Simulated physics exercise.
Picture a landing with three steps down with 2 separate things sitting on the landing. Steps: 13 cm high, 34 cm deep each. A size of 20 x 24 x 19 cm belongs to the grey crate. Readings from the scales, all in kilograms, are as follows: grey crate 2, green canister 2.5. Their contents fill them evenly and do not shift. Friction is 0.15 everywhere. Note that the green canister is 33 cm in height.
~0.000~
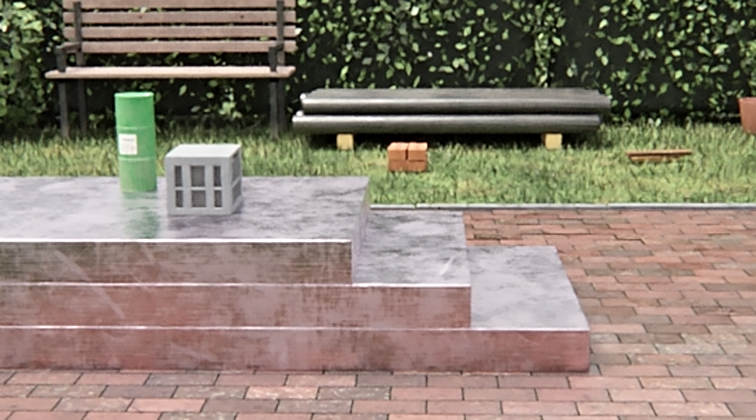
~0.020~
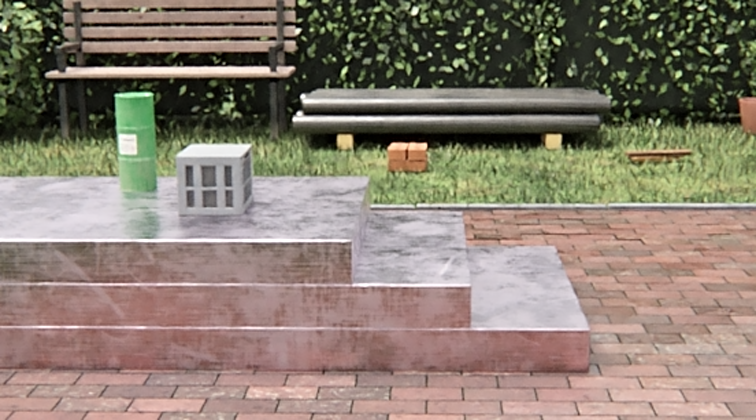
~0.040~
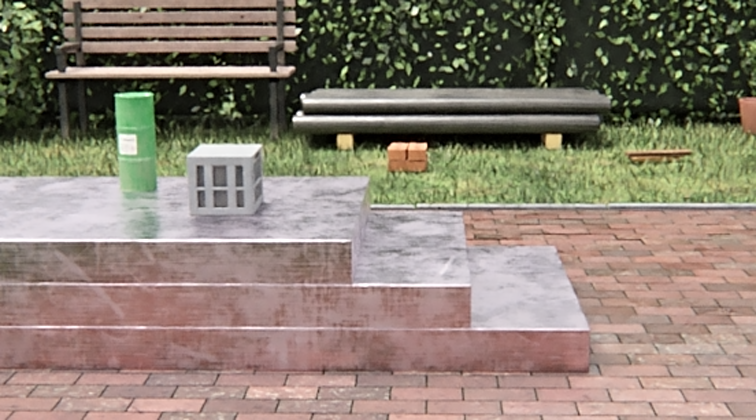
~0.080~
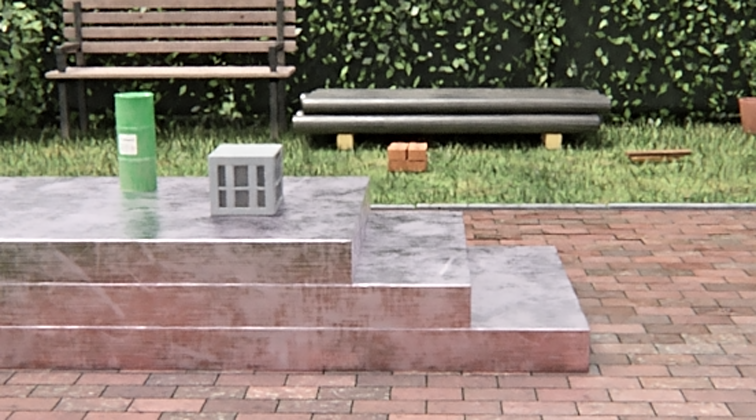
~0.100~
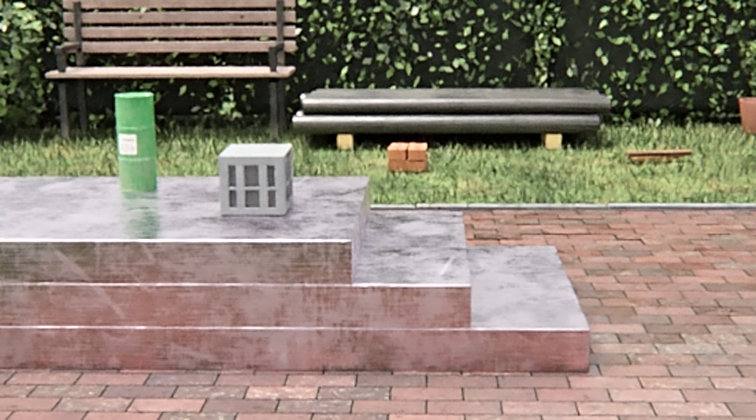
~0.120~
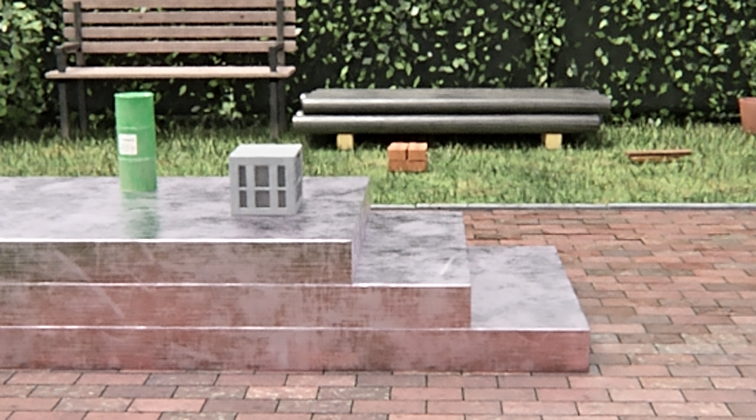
At the start, a grey crate sits just right of a green canister on a landing with steps down to the right, a bench and hedge behind. The crate then slides slowly rightward across the landing, widening the gap between them, while the canister stays still. By the end, the crate is nearer the landing's right edge.
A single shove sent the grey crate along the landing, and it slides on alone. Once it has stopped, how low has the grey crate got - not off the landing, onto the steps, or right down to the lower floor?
Right down to the lower floor.
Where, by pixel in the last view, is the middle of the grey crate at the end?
It finishes at roughly (649, 298).
Around 0.32 s, edge 1 cm ahead; grey crate near (357, 179).
Around 0.62 s, 33 cm past the top edge and 13 cm lower; grey crate near (464, 218).
Around 0.92 s, 58 cm past the top edge and 25 cm lower; grey crate near (542, 256).
Around 1.32 s, 78 cm past the top edge and 32 cm lower; grey crate near (605, 277).
Finally (2.1 s), 93 cm past the top edge and 39 cm lower; green canister still in place (within 12 cm). Final places as that camera would see them, grey crate near (649, 298).
